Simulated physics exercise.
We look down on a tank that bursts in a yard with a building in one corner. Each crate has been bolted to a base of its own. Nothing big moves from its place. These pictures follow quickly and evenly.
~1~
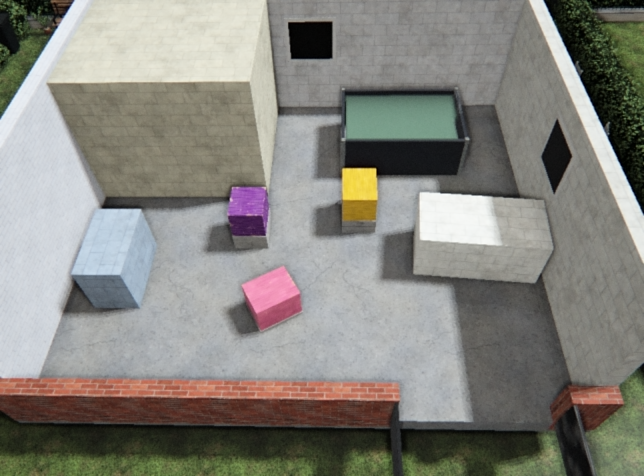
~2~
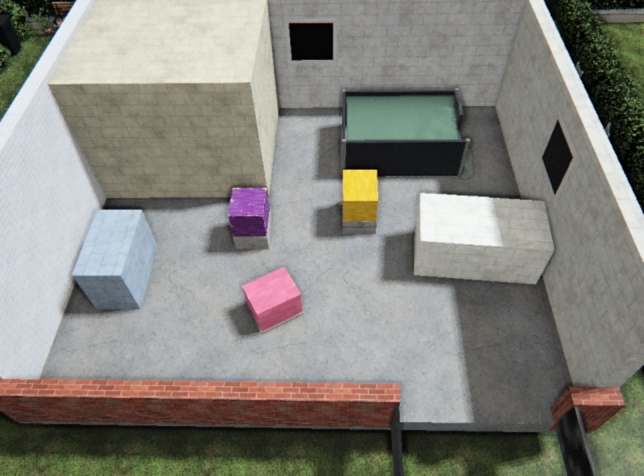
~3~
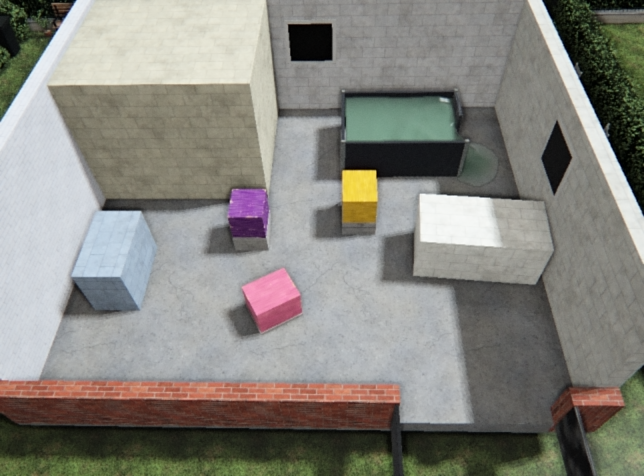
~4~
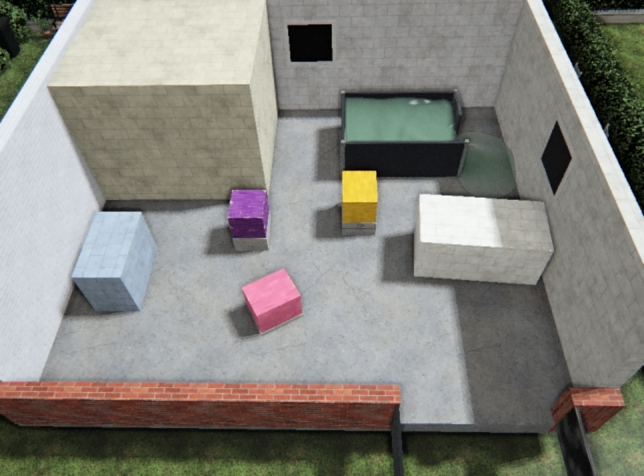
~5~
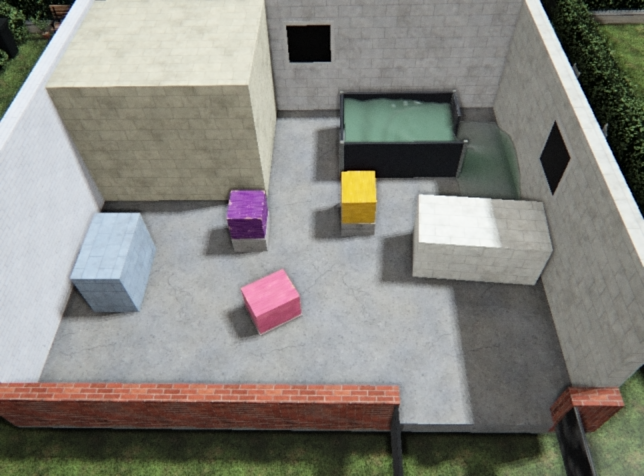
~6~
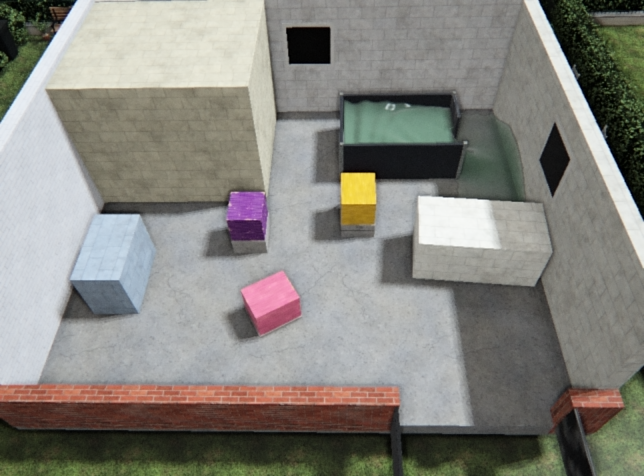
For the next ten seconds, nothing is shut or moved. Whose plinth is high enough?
One by one: Pink crate: Becomes wet, purple crate: Remains dry, yellow crate: Remains dry.
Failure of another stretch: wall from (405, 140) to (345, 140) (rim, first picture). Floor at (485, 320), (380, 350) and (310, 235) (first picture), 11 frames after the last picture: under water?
Spared, then sodden, then sodden.
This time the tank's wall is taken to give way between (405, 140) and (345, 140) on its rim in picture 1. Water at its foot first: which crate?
It is the yellow-painted one.
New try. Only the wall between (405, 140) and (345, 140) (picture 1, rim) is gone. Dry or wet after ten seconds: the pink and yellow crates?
The pink crate is flooded, the yellow crate is flooded.
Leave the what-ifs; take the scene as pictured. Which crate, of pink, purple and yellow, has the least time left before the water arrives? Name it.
That one is the yellow one.
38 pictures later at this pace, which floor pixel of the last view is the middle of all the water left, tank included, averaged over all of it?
The water centres close to (382, 179).
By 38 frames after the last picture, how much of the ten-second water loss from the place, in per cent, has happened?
My reading is about 25 per cent.
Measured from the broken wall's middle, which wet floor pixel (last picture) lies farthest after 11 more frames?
The farthest wet spot is near (577, 409).
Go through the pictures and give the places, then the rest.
The first frame shows the tank at (402, 117) is whole and still.
In the second frame, the front is at (467, 176), out from the gap at (457, 151).
In the third frame, the front is at (492, 155), out from the gap at (456, 152).
In the fourth frame, the front is at a hidden place, out from the gap at (456, 153).
In the fifth frame, the front is at a hidden place, out from the gap at (455, 153).
In the sixth frame, the front is at a hidden place, out from the gap at (455, 154).
A moment on, water covers 10 % of the floor; the pink crate not reached, the purple crate not reached, the yellow crate not reached.
Next, water covers 25 % of the floor; the pink crate not reached, the purple crate not reached, the yellow crate water round its plinth.
Then, water covers 35 % of the floor; the pink crate not reached, the purple crate water round its plinth, the yellow crate water round its plinth.
Later, water covers 60 % of the floor; the pink crate water round its plinth, the purple crate water round its plinth, the yellow crate water round its plinth.
In the end, water covers 90 % of the floor; the pink crate was topped, the purple crate stayed above the water, the yellow crate stayed above the water.
